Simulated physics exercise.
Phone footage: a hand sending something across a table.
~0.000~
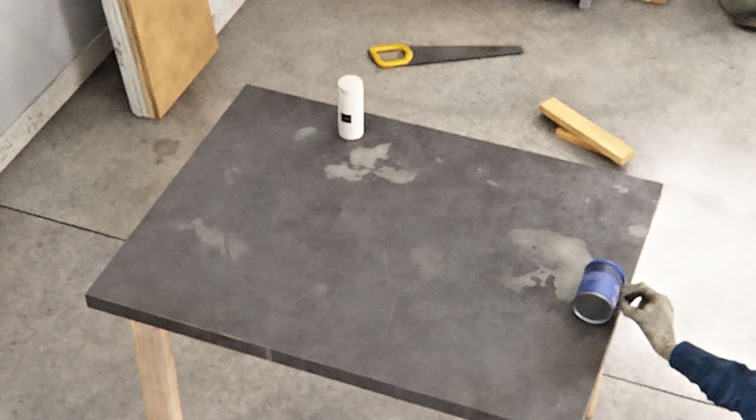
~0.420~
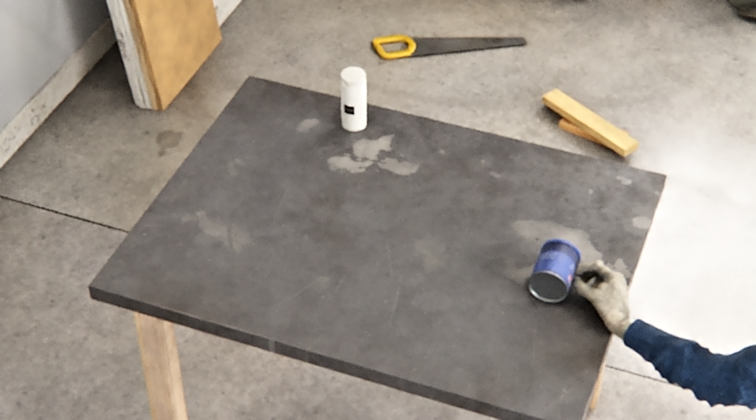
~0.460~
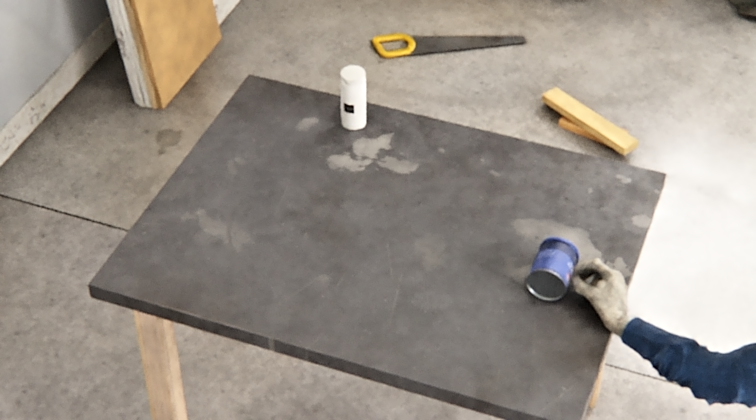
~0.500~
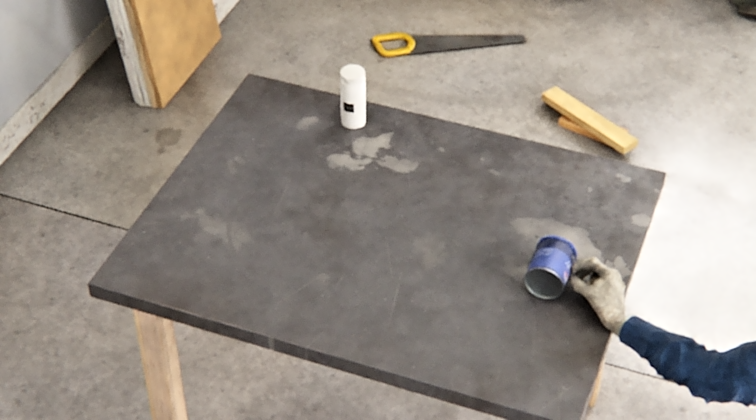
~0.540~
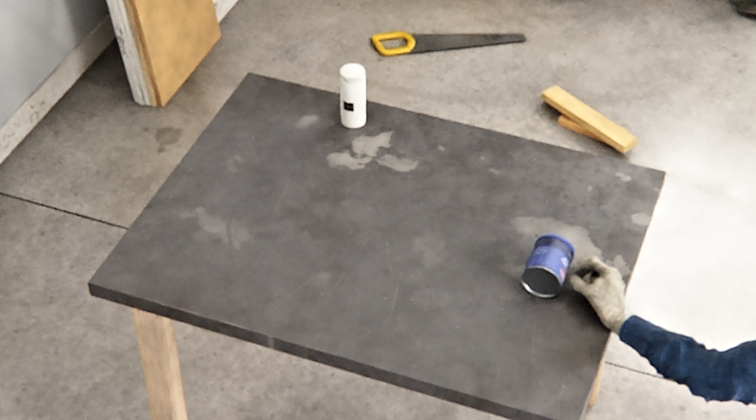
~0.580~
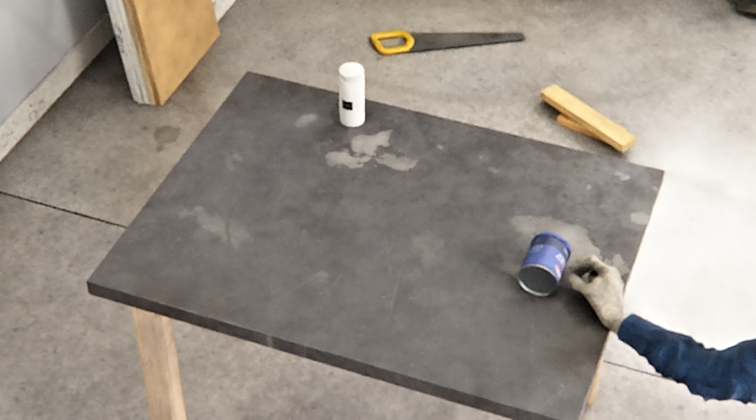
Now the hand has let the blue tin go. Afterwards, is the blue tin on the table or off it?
It is left on the table.
After 1.18 s, blue tin rolled about its own width near (513, 256).
After 2.18 s, blue tin rolled well along near (476, 246).
At rest (4.0 s), moved from the start, blue tin. Seen from the same camera at the end, blue tin near (455, 240).
